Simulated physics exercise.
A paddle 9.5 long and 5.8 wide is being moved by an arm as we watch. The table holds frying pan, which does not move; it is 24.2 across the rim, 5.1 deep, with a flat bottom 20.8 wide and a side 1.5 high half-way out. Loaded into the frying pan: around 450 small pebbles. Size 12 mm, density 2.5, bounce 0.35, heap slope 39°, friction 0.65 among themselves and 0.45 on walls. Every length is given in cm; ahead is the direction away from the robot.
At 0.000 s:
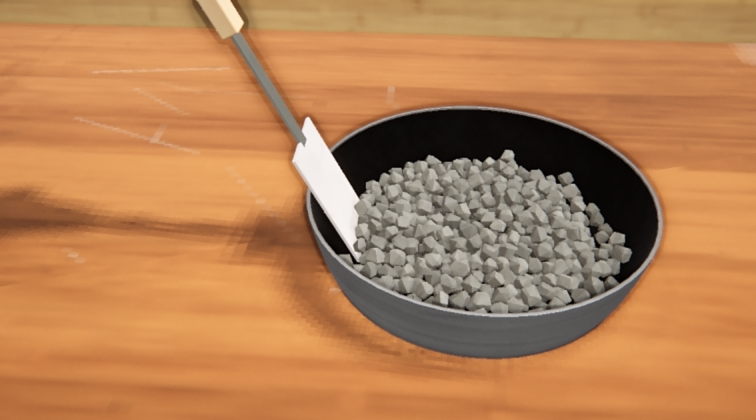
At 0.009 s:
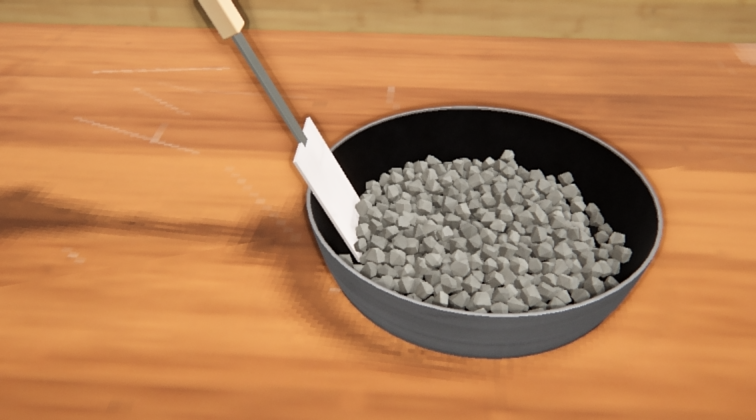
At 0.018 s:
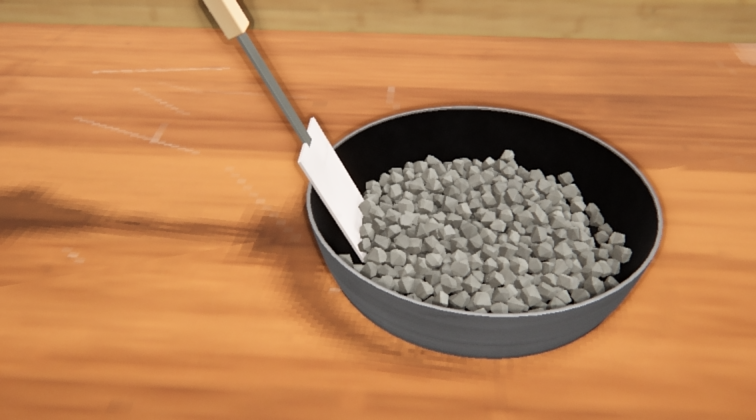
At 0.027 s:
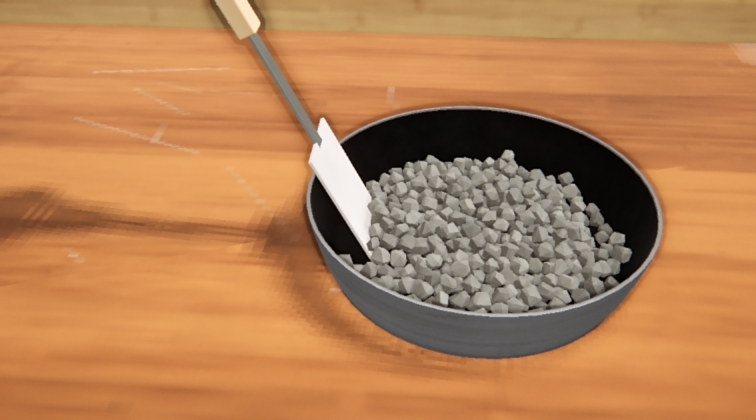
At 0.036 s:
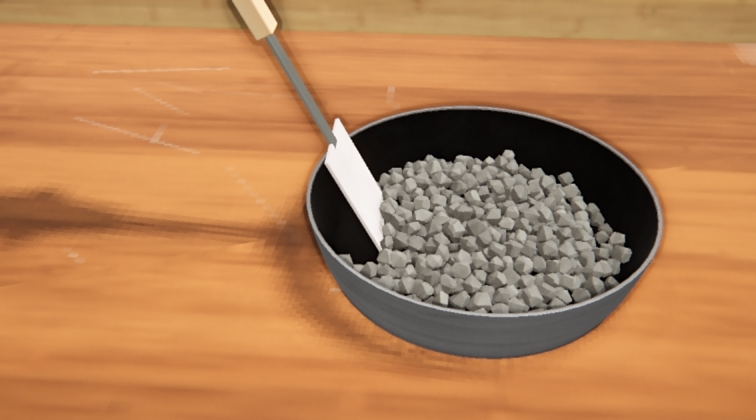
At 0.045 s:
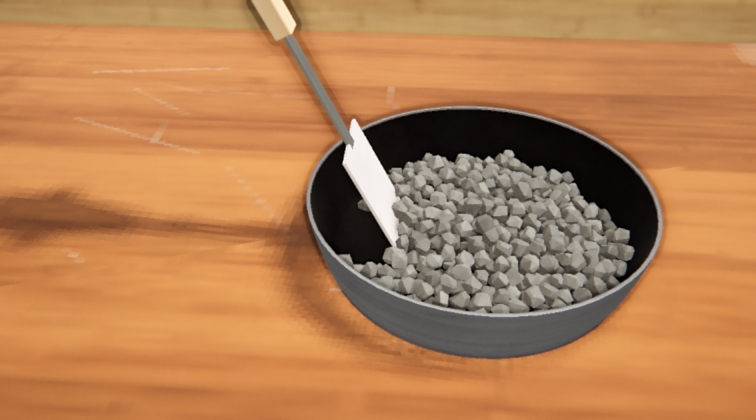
On a wooden table, a white-bladed paddle stands tilted at the left side of a dark frying pan full of small grey pebbles, barely moving at first, then sliding a short way right, pushing the nearest pebbles along.
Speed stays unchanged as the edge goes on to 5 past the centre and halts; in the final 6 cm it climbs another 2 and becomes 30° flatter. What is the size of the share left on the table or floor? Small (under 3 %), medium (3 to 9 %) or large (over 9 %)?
Medium.
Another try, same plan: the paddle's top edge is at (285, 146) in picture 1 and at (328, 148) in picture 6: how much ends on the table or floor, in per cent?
Around 5 per cent finishes on the table or floor.
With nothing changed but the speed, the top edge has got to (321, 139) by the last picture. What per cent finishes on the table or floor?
That share would be some 0 percent.
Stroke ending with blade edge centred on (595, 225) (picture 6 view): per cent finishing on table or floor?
Close to 15 per cent finishes on the table or floor.
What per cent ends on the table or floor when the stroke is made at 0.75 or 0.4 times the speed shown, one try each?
I'd expect close to 5 and then close to 0 percent.
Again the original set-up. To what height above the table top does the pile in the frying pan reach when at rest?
Close to 6.0 centimetres high.
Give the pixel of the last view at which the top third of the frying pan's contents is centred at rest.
It is centred near (588, 217).
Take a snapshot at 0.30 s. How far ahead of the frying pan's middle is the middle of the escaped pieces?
It sits close to 16 cm ahead of the middle.
After 0.07 s, sloping 63°, highest piece 6 above the table; 446 in the frying pan.
After 0.09 s, sloping 55°, highest piece 7 above the table; 446 in the frying pan.
After 0.30 s, sloping 34°, highest piece 9 above the table; 426 in the frying pan, 13 on the table or floor, 7 on the blade or in flight.
After 1.35 s, sloping 34°, highest piece 6 above the table; 426 in the frying pan, 20 on the table or floor.
In the end, 426 in the frying pan, 20 on the table or floor. That is 4 % on the table or floor.
